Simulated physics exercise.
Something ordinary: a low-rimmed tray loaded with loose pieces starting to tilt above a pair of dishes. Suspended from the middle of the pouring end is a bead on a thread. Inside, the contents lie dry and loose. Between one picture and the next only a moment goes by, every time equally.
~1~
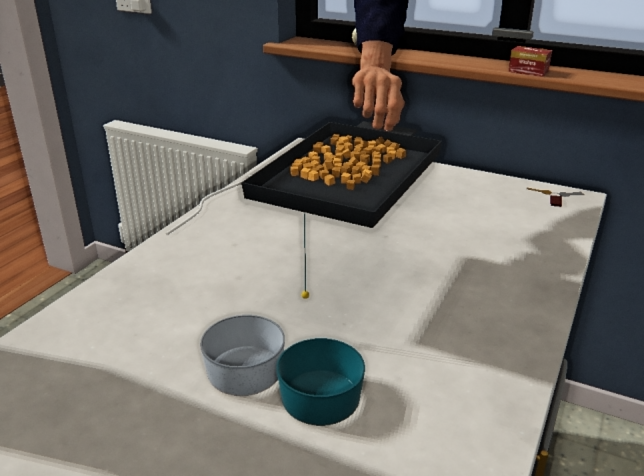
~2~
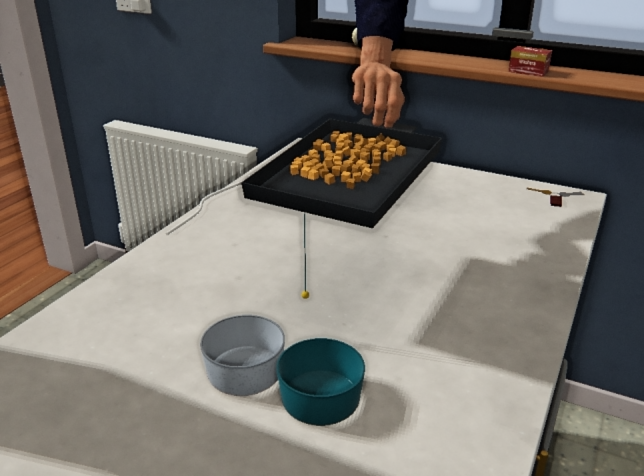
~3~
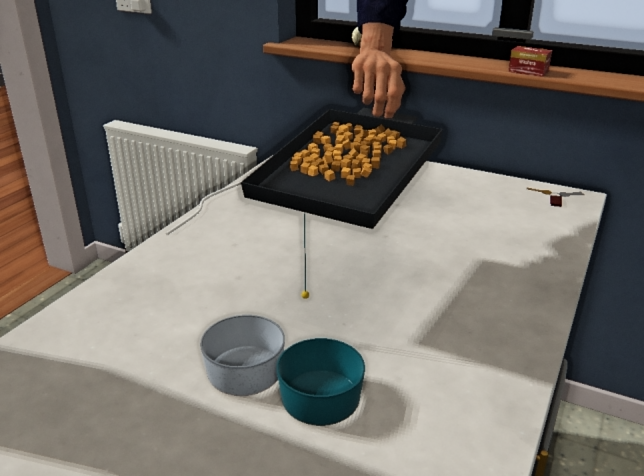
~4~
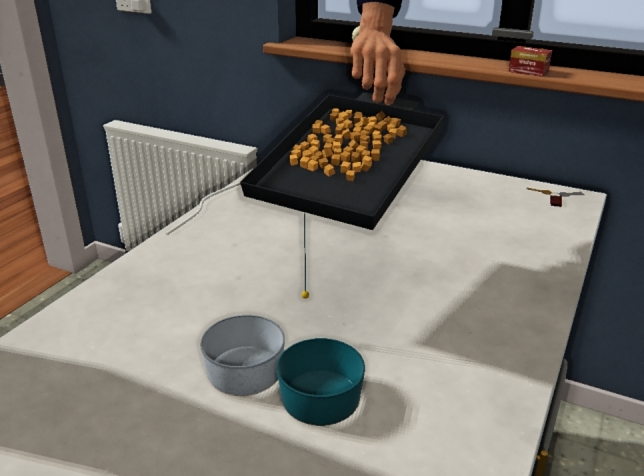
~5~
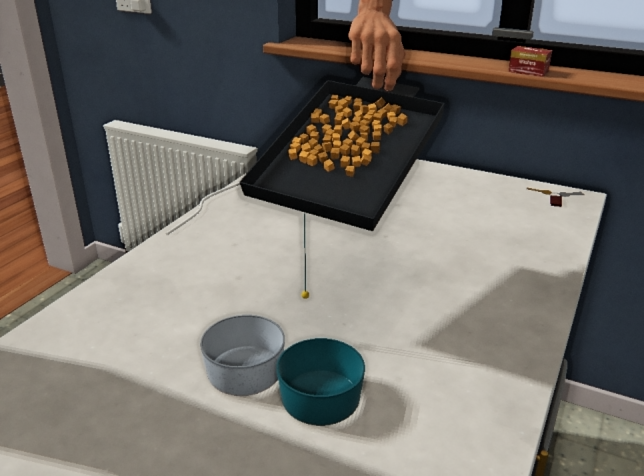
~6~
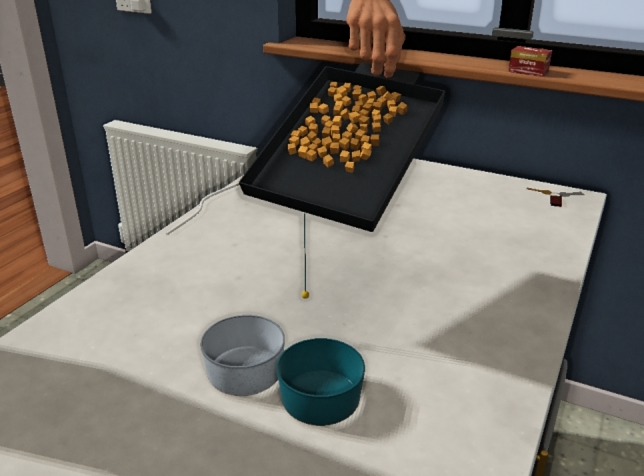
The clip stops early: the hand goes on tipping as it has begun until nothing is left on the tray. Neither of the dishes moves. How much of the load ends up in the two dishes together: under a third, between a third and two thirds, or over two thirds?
Together the dishes get between a third and two thirds of it.
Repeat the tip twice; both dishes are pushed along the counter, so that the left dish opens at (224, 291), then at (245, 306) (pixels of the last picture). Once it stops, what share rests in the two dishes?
20 and 50 in a hundred.
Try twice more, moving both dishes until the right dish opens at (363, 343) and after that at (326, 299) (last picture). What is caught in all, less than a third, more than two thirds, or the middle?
For the first spot it's above two thirds, and for the next one it's less than a third.
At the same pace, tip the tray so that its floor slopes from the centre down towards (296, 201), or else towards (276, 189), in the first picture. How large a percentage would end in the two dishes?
I'd say roughly 30 percent with the first slope, 0 percent with the other.
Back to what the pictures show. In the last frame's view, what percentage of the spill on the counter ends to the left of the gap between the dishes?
Estimate: About 10 per cent.
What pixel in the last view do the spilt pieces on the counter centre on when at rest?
About (346, 359) in the last picture.
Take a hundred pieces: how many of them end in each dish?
Left dish: 20; right dish: 30 percent.
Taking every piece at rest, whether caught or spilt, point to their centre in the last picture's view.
Roughly at pixel (319, 377).
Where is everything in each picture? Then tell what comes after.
Corners of the pouring end at (244, 182) and (373, 211), level; middle of the load at (356, 156), croutons; left dish at (221, 378); right dish at (301, 407); bead on its thread at (306, 295), in the first frame.
Corners of the pouring end at (244, 182) and (373, 211), level; middle of the load at (356, 154), in the second frame.
Corners of the pouring end at (243, 182) and (373, 213), tipped barely, lowest at the right corner; middle of the load at (356, 147), in the third frame.
Corners of the pouring end at (242, 182) and (373, 215), tipped a little, lowest at the right corner; middle of the load at (356, 137), in the fourth frame.
Corners of the pouring end at (242, 182) and (372, 217), tipped clearly, lowest at the right corner; middle of the load at (355, 127), in the fifth frame.
Corners of the pouring end at (241, 182) and (372, 219), tipped clearly, lowest at the right corner; middle of the load at (355, 117); left dish at (221, 378); right dish at (301, 407), in the sixth frame.
Soon, tray tipped steeply; all on the tray.
A while on, tray tipped past a quarter turn; about two thirds on the tray; a small part in the right dish; a small part in the left dish; a small part outside both; a stray few in the air.
Towards the end, tray tipped past a quarter turn; about a quarter in the right dish; about a quarter in the left dish; about half outside both.
Finally, tray tipped past a quarter turn; about a quarter in the right dish; about a quarter in the left dish; about half outside both.
